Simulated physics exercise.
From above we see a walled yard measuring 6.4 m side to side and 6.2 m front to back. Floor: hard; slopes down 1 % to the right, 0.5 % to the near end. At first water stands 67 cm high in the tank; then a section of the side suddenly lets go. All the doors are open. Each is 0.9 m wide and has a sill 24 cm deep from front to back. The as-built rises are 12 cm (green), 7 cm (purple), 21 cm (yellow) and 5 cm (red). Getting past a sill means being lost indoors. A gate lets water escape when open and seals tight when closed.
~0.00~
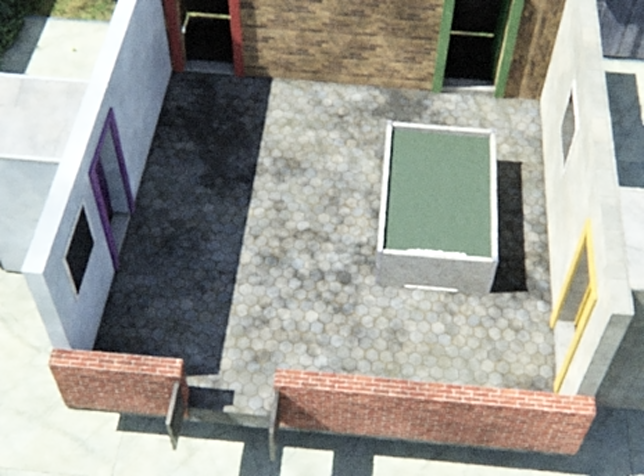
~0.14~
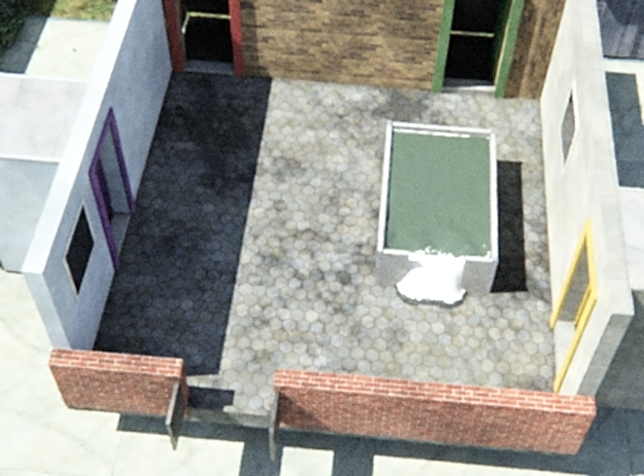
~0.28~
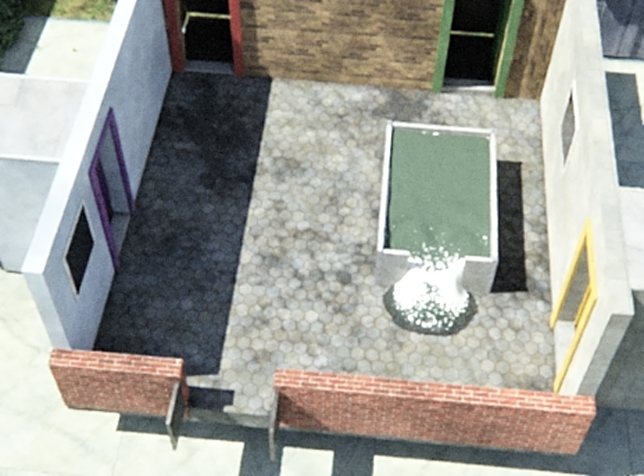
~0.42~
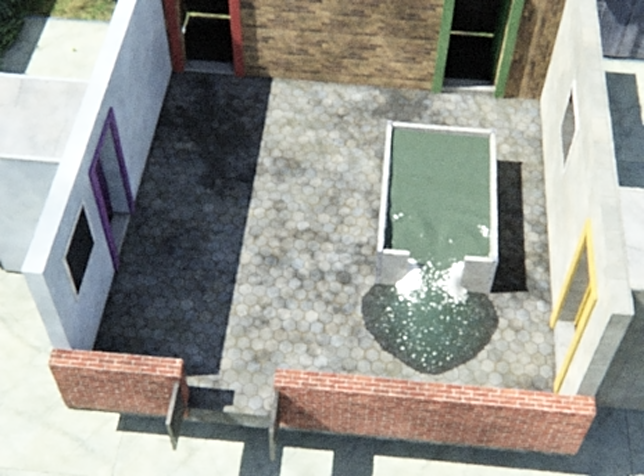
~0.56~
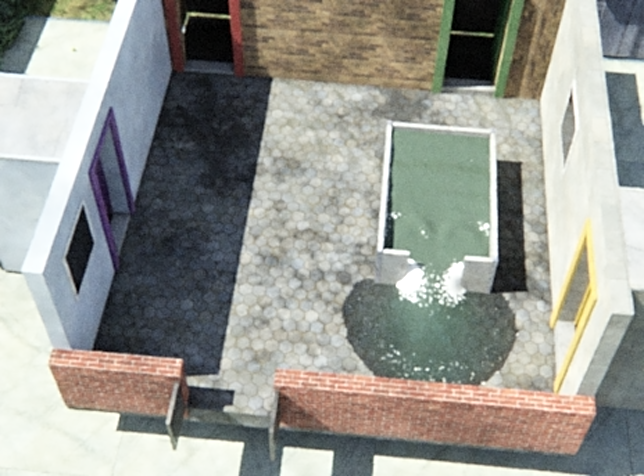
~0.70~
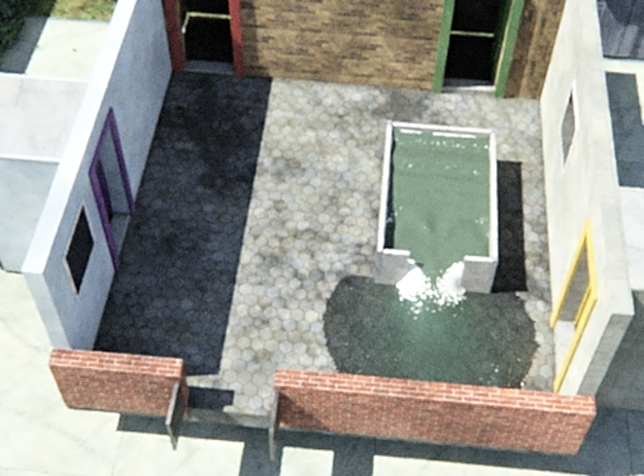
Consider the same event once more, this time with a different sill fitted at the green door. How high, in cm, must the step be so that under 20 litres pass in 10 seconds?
Roughly 6.5 cm.
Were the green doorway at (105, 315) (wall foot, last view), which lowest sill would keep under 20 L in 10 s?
Roughly 8.5 cm.
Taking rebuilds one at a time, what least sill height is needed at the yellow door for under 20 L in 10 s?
Roughly 15 cm at the yellow door.
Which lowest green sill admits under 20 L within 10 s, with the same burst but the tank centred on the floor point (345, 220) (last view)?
Then it needs to be around 6.5 cm high.
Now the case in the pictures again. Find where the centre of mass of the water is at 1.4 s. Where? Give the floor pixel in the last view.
The balance point sits at roughly (436, 258).
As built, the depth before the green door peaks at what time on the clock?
The level tops out near 5.5 seconds.
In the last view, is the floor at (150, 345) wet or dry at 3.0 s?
At that moment it's submerged.
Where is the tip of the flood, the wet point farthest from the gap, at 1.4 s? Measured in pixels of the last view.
Pixel: About (256, 398).
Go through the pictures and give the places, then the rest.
The tank at (439, 192) is whole and still, 67 cm deep; the green door at (475, 49) is dry, in the first frame.
The front is at (447, 304), 0.3 m from the gap at (434, 276); 0.2 m2 of floor is wet, 67 cm left at the back, in the second frame.
The gap is at (433, 276), the front 0.8 m out at (425, 330); the back of the tank holds 67 cm, in the third frame.
The front is at (419, 367), 1.4 m from the gap at (433, 277); 1.7 m2 of floor is wet, 67 cm left at the back, in the fourth frame.
The front is at a hidden place, 1.9 m from the gap at (434, 276); 3.0 m2 of floor is wet, 67 cm left at the back, in the fifth frame.
The front is at a hidden place, 2.1 m from the gap at (434, 276); 4.3 m2 of floor is wet, 63 cm left at the back; 4.2 m in a straight line remain to the green door at (475, 49), in the sixth frame.
After 1.4 s water covers 20 % of the floor, deepest (46 cm) near (554, 427); it has not reached the green door.
After 3.0 s water covers 35 % of the floor, deepest (32 cm) near (554, 427); it has not reached the green door.
After 10.0 s water covers 95 % of the floor, deepest (14 cm) near (554, 427); 8 cm at the green door, 0 litres in over its 12 cm sill.
At the green door as built, the water arrived by 4.6 s and peaked near 10 cm at 5.6 s.
With a sill of 6 cm, 27 litres would have come in within the 10 s; with 8 cm, 9 litres. So under 20 litres takes about 6.5 cm.
